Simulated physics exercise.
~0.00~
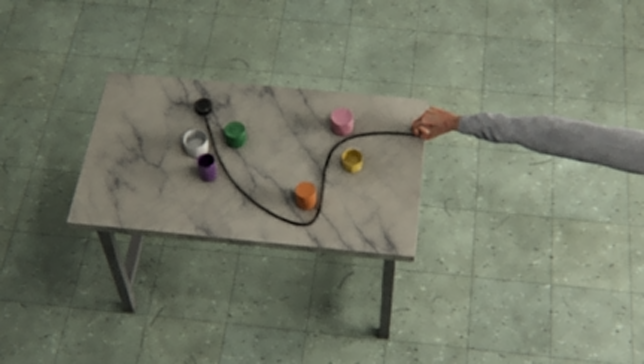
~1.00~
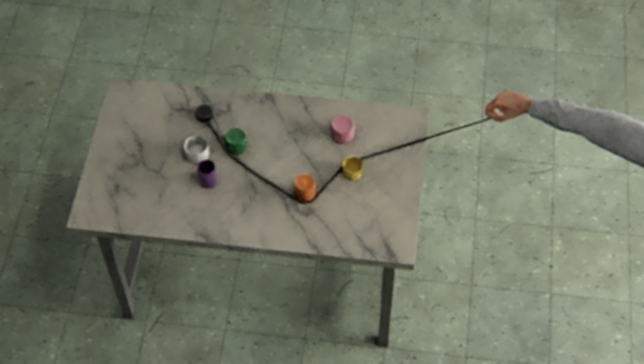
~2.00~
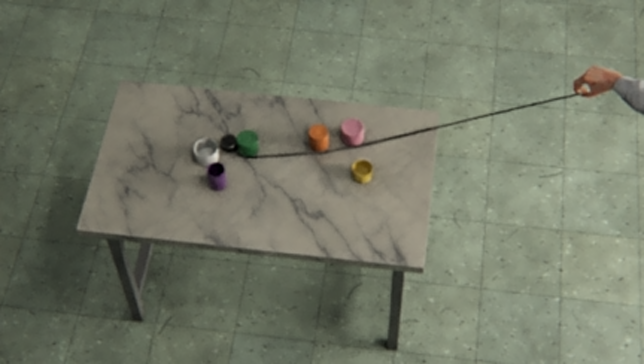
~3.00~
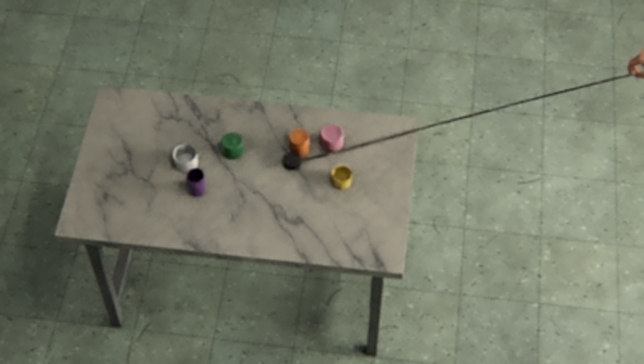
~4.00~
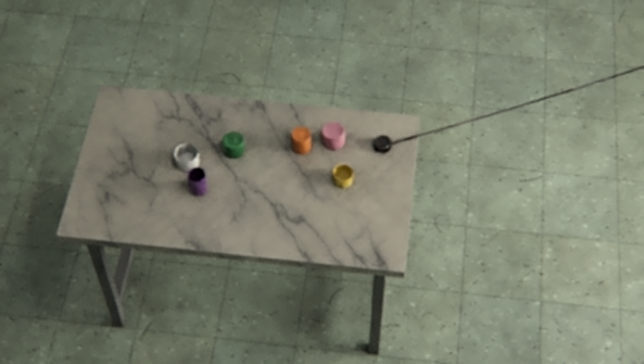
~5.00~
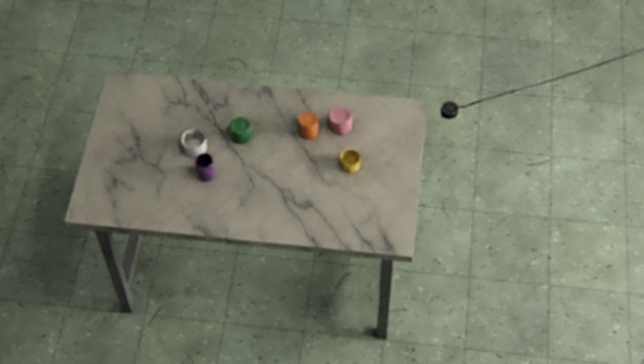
On a grey-veined marble lab table above a green tiled floor, seen from high above with a slight sway, a black cable curves among small containers. A white mug, purple cup and green tub sit to the left, with orange and pink tubs and a yellow cup further right. A grey-sleeved hand pulls the cable rightward, drawing it tight and sweeping the orange tub back beside the pink one. The black reel slides past the green tub, then between the orange tub and yellow cup. It finally leaves the right edge and hangs on the cable, while the containers remain on the table.
